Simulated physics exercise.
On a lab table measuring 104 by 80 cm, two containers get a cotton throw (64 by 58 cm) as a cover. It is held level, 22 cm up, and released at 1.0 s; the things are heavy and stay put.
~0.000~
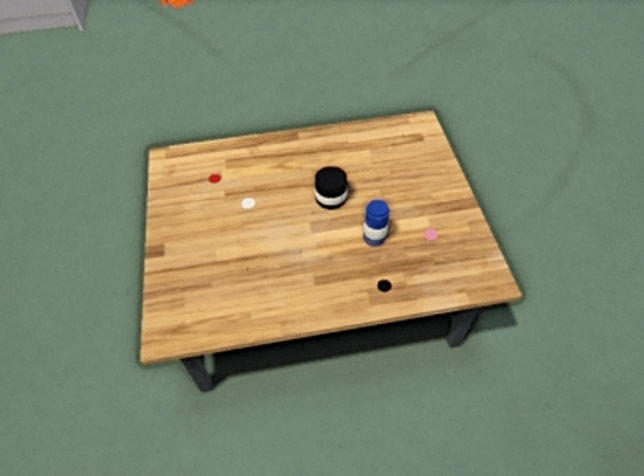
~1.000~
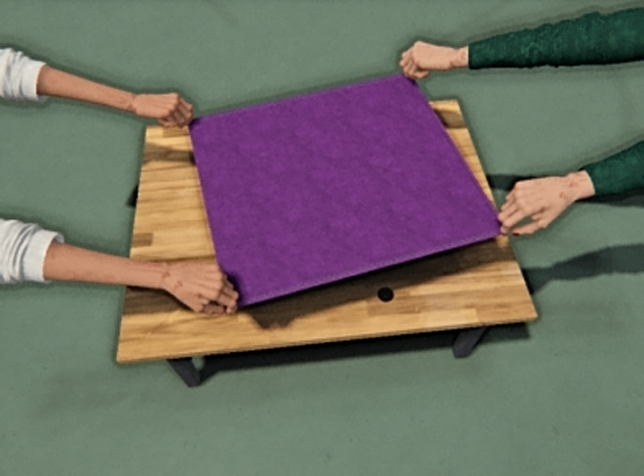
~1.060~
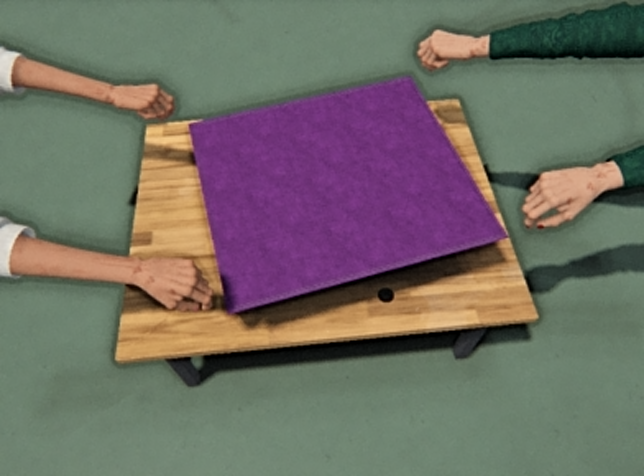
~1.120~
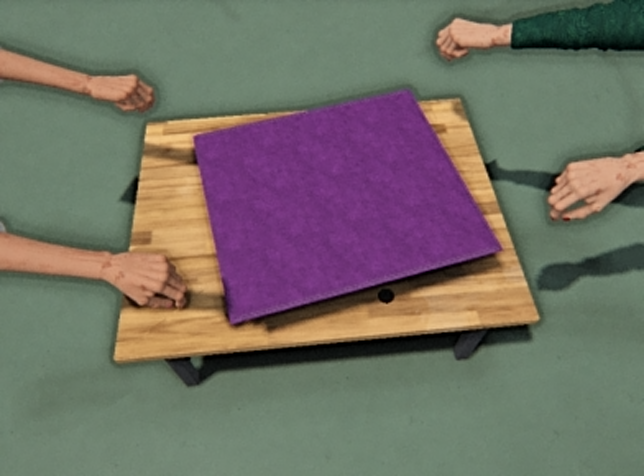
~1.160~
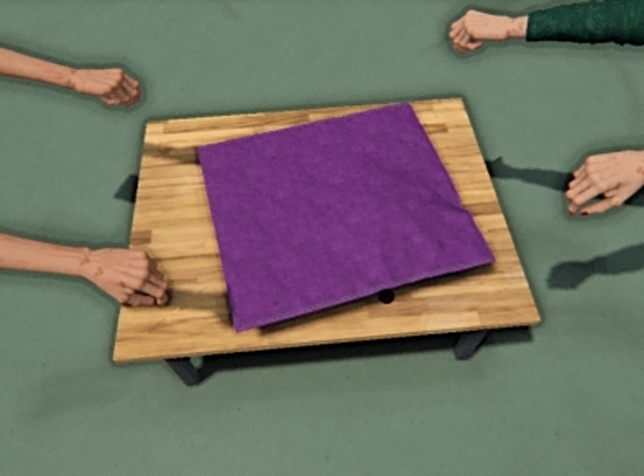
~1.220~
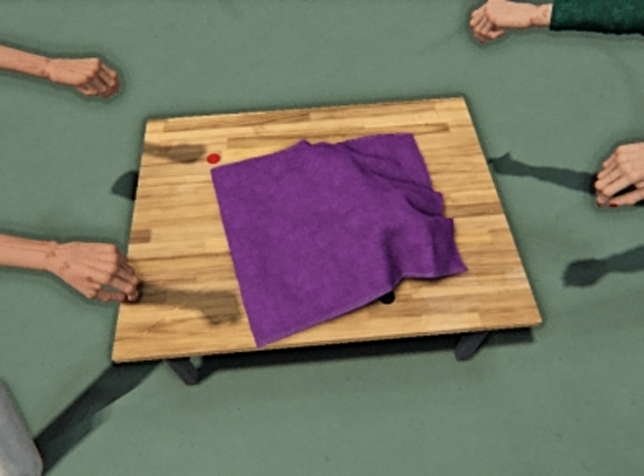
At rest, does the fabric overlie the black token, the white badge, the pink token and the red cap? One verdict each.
Result: Black token ends under the cloth, white badge gets covered, pink token remains in the open, red cap remains in the open.
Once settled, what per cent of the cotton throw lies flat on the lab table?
About 45 per cent.
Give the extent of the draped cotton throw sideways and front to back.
About 64 cm by 62 cm.
By 1.4 s, 40 % of it is down, spanning 66 by 63 cm, above black token, white badge, pink token.
By 1.6 s, 40 % of it is down, spanning 65 by 63 cm, above black token, white badge, pink token.
By 1.7 s, 45 % of it is down, spanning 63 by 63 cm, above black token, white badge.
By 1.9 s, 45 % of it is down, spanning 64 by 63 cm, above black token, white badge.
By 2.7 s, 45 % of it is down, spanning 63 by 63 cm, above black token, white badge.
